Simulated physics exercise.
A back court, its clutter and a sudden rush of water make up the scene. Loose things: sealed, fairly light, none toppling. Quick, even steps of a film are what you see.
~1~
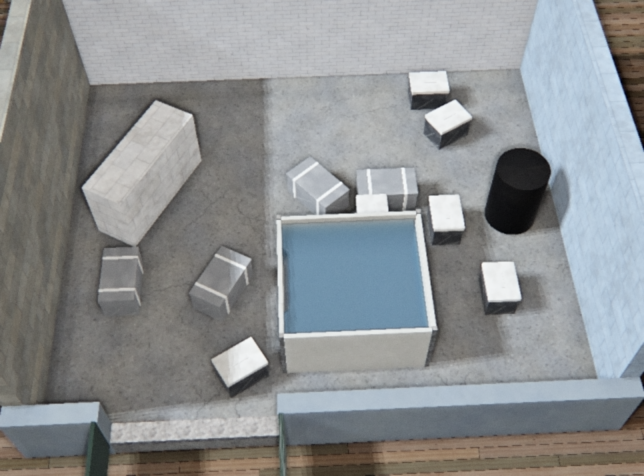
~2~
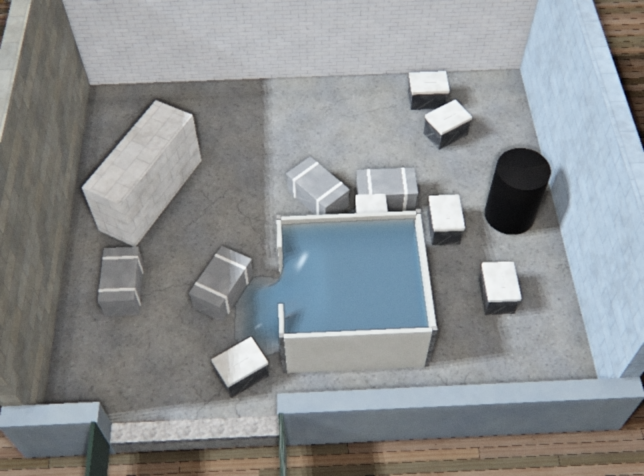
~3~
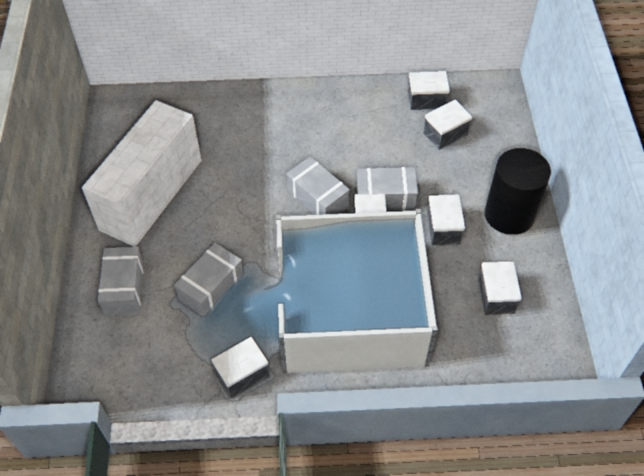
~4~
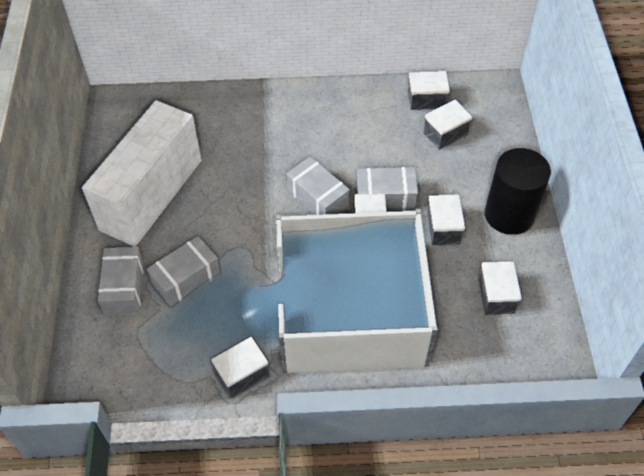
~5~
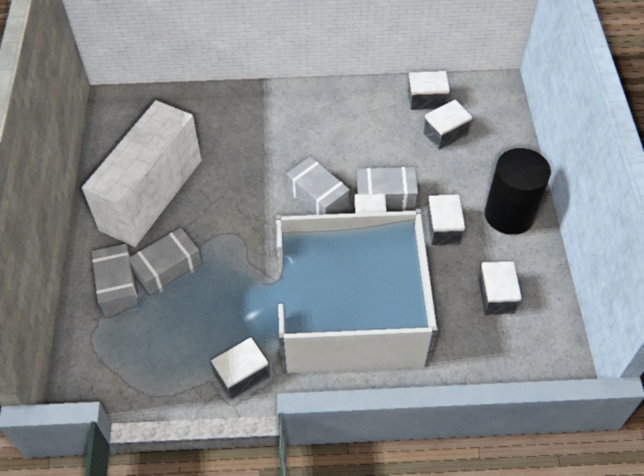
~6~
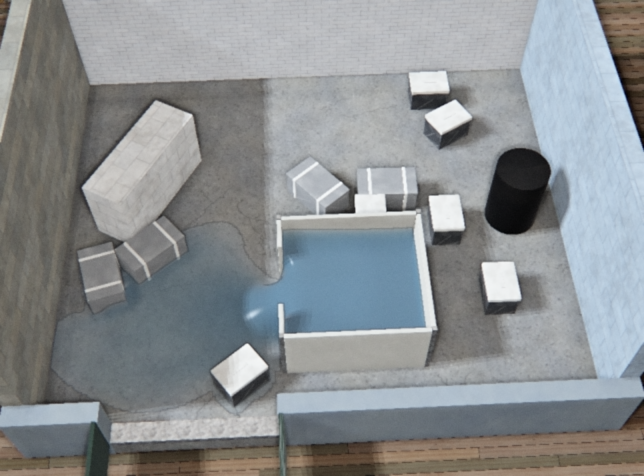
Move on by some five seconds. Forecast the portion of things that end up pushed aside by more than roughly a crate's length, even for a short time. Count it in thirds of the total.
That share does not reach a third.
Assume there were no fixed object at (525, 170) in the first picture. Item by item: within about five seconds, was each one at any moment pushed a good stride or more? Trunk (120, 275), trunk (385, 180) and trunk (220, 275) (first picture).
Went the distance; fell short; went the distance.
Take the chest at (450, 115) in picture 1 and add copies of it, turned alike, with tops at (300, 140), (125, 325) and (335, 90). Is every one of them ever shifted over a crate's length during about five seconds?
In sequence: Doesn't go far, pushed clear, doesn't go far.
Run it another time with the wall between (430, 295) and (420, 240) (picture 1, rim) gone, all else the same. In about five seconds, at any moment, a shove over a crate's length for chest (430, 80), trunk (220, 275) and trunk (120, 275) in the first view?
One after the other: Shifted that much, under that, less than that.
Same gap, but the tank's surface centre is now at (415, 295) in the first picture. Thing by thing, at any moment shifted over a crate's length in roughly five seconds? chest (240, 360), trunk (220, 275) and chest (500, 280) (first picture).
The first: Travelled far enough; the second: Travelled far enough; the third: Did not travel far.
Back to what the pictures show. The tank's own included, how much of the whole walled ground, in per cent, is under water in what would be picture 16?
Around 40 percent.
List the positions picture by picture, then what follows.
The first picture shows a trunk at (221, 276), on the bottom; a trunk at (119, 274) rests on the ground; 0 of 10 have shifted.
The second picture shows a trunk at (221, 276), on the bottom; a trunk at (119, 274), on the bottom; 1 of 10 have shifted.
The third picture shows a trunk at (208, 272), on the bottom, close to its start; a trunk at (119, 274), on the bottom; 2 of 10 have shifted.
The fourth picture shows a trunk at (182, 263) rests on the ground, a stride from its start; a trunk at (119, 274) rests on the ground; 2 of 10 have shifted.
The fifth picture shows a trunk at (164, 254) rests on the ground, a stride from its start; a trunk at (112, 273) rests on the ground, close to its start; 3 of 10 have shifted.
The sixth picture shows a trunk at (149, 243), on the bottom, a stride from its start; a trunk at (100, 271) rests on the ground, close to its start; 4 of 10 have shifted.
A moment on, 2 of 10 are well off their spots; 1 afloat.
Next, 2 of 10 are well off their spots; 2 afloat.
Later, 2 of 10 are well off their spots; 1 afloat.
In the end, 2 of 10 are well off their spots, and 2 have been at some point; 1 afloat.
